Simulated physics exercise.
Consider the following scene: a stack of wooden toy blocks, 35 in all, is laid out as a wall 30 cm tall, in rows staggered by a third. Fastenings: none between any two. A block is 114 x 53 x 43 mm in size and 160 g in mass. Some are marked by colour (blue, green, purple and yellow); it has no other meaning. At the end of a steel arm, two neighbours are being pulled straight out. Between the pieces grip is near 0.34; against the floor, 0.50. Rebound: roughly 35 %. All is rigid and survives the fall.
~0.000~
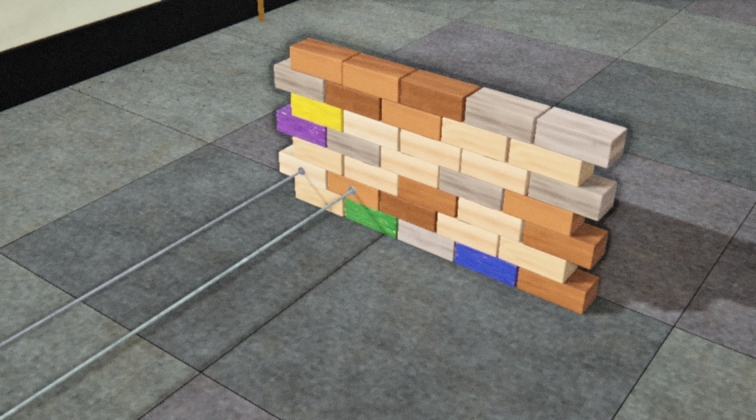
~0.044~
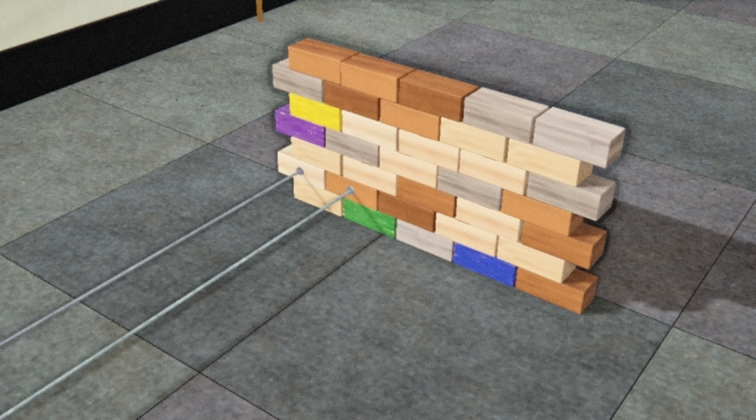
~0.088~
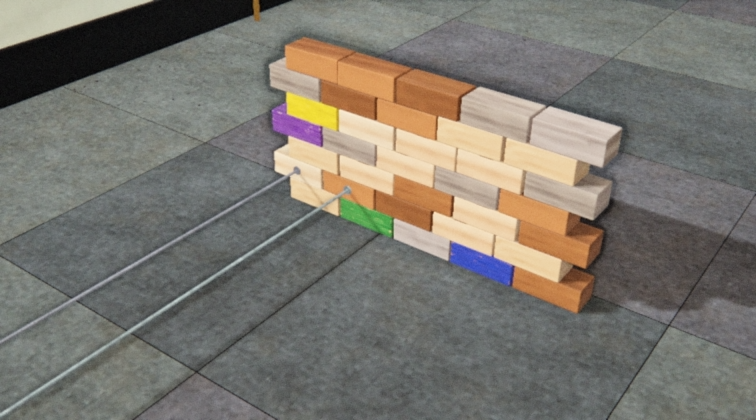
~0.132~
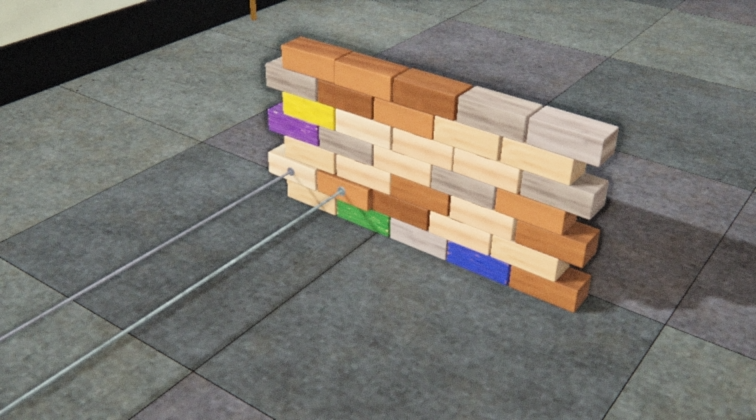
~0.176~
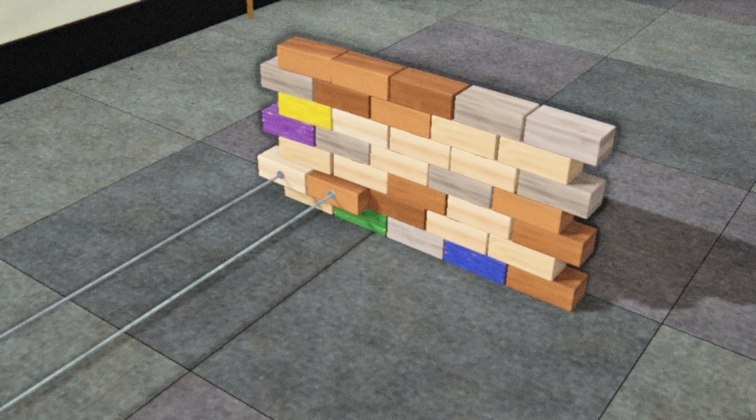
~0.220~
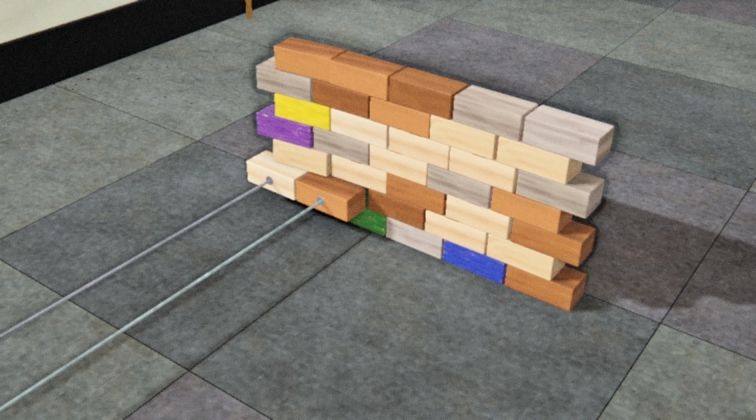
A wall of wooden blocks in staggered rows stands on a grey tiled floor, seen from above and at an angle, with a dark baseboard behind. Most blocks are cream, orange, brown or greyish, with yellow and purple at the left and green and blue along the bottom. As the view drifts very slightly, two thin steel rods draw neighbouring cream and orange blocks outward from the lower left, toward the viewer.
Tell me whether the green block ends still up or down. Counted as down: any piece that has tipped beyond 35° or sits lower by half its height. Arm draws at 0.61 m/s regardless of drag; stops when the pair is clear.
The green block ends still up.
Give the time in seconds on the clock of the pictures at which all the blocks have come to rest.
Time: About 1.5 s.
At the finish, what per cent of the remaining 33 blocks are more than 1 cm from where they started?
It comes to 40 percent.
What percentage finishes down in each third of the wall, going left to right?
In percent, the thirds read 80 on the left, 0 in the middle and 0 on the right.
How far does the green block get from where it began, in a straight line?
Roughly 0 cm.
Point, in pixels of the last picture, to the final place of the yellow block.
Resting position, last image: About (247, 163).
After 0.38 s, 3 of the 33 other blocks down; green block unmoved; purple block leaning 69°, 7 cm lower.
After 0.54 s, 8 of the 33 other blocks down; green block unmoved; yellow block leaning 55°, 9 cm lower.
After 0.98 s, 9 of the 33 other blocks down; green block unmoved; yellow block on its side.
At rest (1.7 s), 9 of the 33 other blocks down; green block unmoved; yellow block on its side; purple block leaning 41°, 10 cm lower. As the last picture would show them, middles, green block near (367, 209), yellow block near (247, 163).
